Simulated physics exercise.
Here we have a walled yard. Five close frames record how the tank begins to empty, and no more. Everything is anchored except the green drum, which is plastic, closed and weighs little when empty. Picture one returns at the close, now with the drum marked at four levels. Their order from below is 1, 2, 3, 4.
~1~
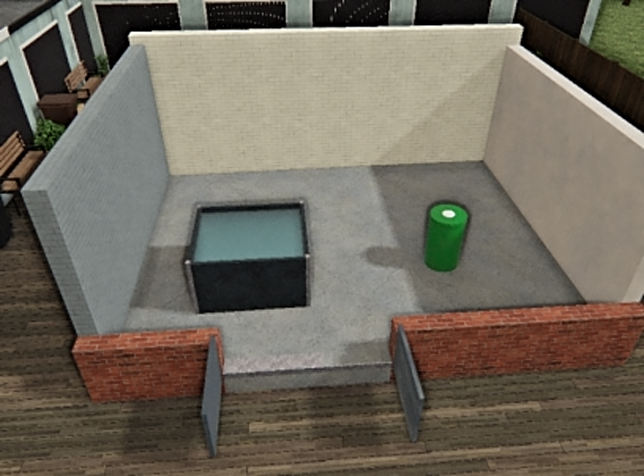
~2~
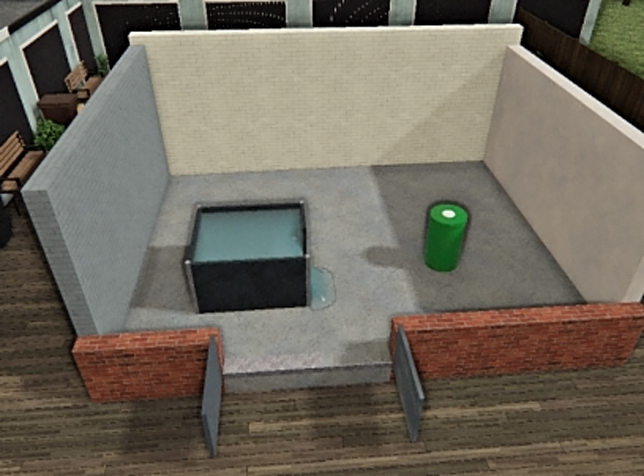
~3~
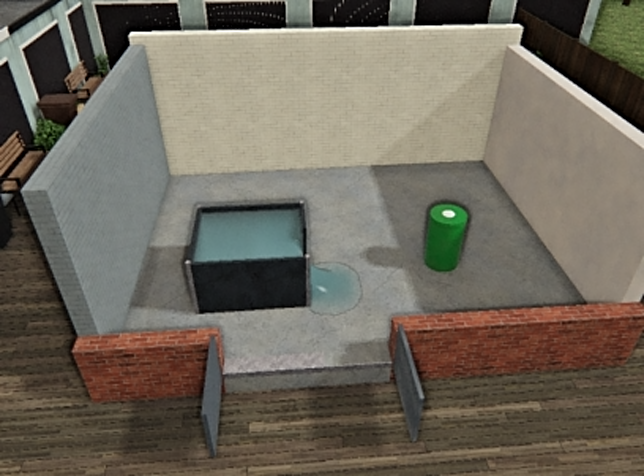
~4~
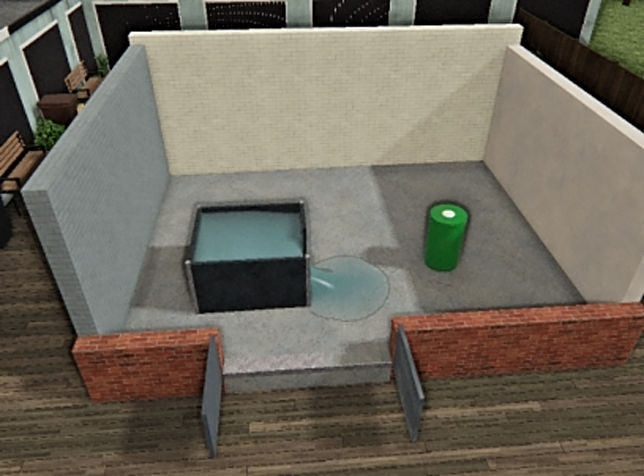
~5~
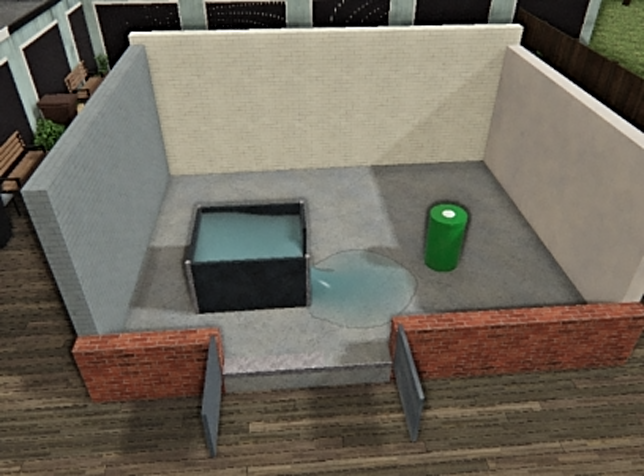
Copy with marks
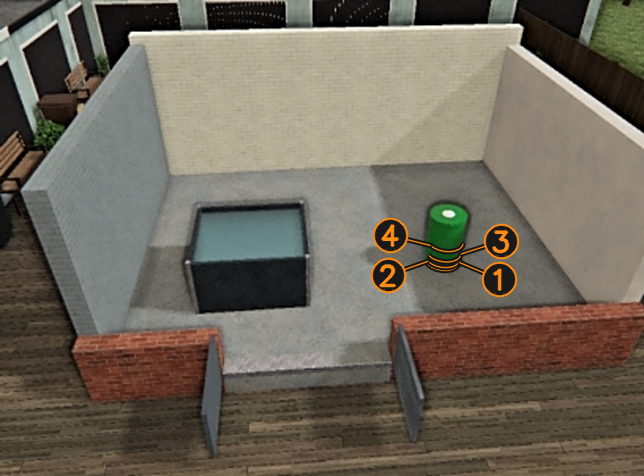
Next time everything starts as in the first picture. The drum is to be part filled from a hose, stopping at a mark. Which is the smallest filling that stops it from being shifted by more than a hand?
Choose 4.
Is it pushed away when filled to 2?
Yes, that goes wrong.
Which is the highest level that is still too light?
It is 3.
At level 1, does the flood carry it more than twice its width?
Yes, clearly.
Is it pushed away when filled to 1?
Yes, it does.
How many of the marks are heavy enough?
One of the four.
On the marked copy, 1 at (446, 270); 2 at (447, 267); 3 at (448, 262); 4 at (450, 251); from the bottom up 1, 2, 3, 4.
Choosing 1, it is pushed about 6 times its own width away.
Choosing 2, it is pushed about 4 times its own width away.
Choosing 3, it is pushed about its own width away.
Choosing 4, it does not move.
